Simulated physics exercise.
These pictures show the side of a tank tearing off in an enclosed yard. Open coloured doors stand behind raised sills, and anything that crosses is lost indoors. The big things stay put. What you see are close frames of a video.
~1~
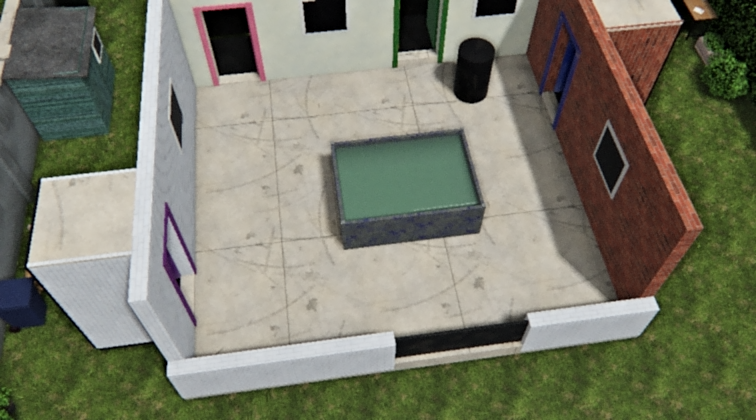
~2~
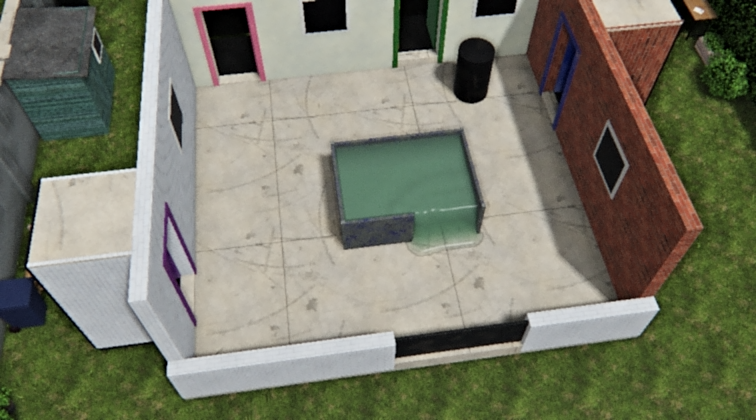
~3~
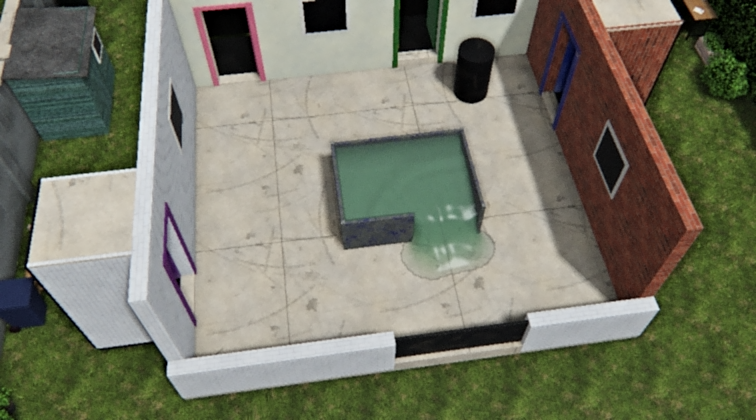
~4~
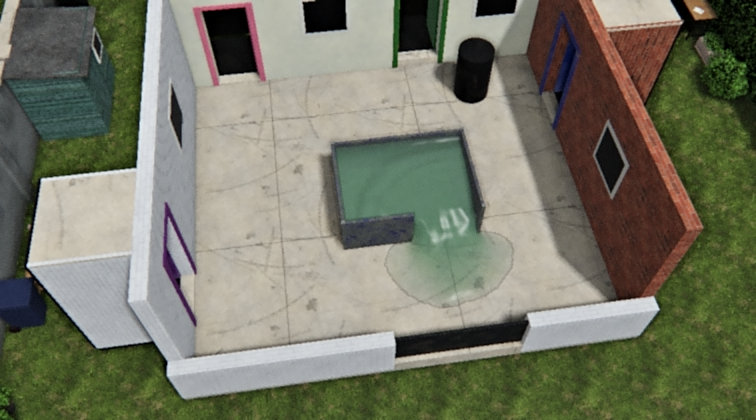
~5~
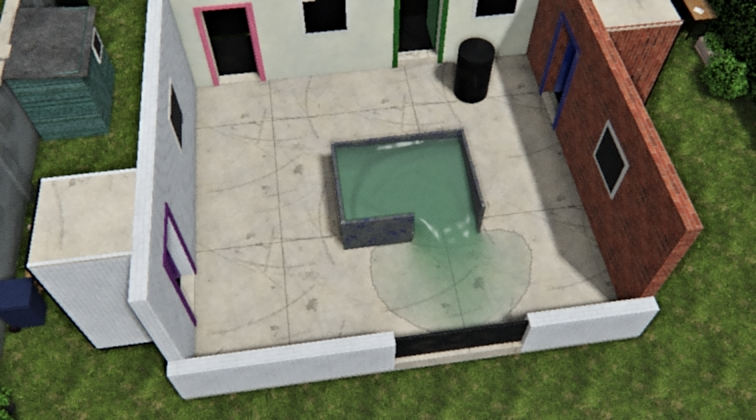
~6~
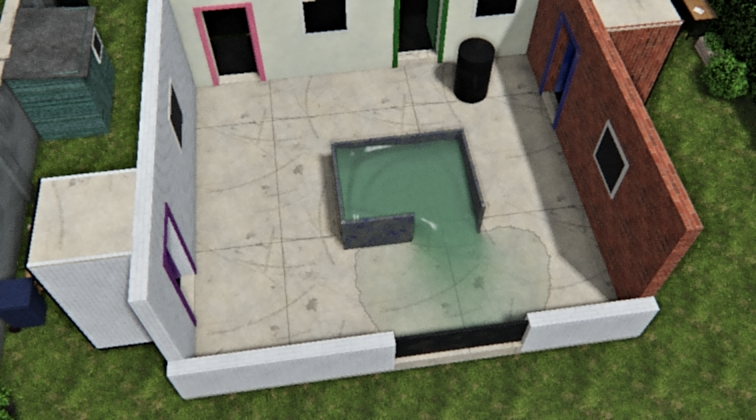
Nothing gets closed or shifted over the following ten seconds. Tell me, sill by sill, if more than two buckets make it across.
Purple door: Yes, more than two; blue door: No, two or fewer; green door: No, two or fewer; pink door: Yes, more than two.
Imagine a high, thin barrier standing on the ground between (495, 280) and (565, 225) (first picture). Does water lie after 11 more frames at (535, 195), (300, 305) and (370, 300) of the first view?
Log, spots one to three: Swamped; swamped; swamped.
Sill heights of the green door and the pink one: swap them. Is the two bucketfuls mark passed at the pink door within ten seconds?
The pink door is under.
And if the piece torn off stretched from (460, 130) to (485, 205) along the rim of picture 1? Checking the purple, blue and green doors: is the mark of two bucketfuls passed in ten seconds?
Log - purple runs over the limit, blue runs over the limit, green keeps within bounds.
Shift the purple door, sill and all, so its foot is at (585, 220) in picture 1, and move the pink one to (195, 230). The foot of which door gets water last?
The door marked green.
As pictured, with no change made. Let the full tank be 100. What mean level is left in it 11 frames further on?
Some 50 per cent.
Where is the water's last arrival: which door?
It's the pink-painted one.
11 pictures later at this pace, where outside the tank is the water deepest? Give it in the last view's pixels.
Pointing at (615, 319).
A moment on, water covers 20 % of the floor; the purple door not reached, the blue door not reached, the green door not reached, the pink door not reached.
Next, water covers 25 % of the floor; the purple door not reached, the blue door not reached, the green door not reached, the pink door not reached.
Then, water covers 55 % of the floor; the purple door over two buckets in, the blue door wet at the sill, nothing in, the green door not reached, the pink door not reached.
Later, water covers 85 % of the floor; the purple door far over two buckets in, the blue door wet at the sill, nothing in, the green door wet at the sill, nothing in, the pink door not reached.
In the end, water covers 100 % of the floor; the purple door far over two buckets in, the blue door under two buckets in, the green door wet at the sill, nothing in, the pink door over two buckets in.
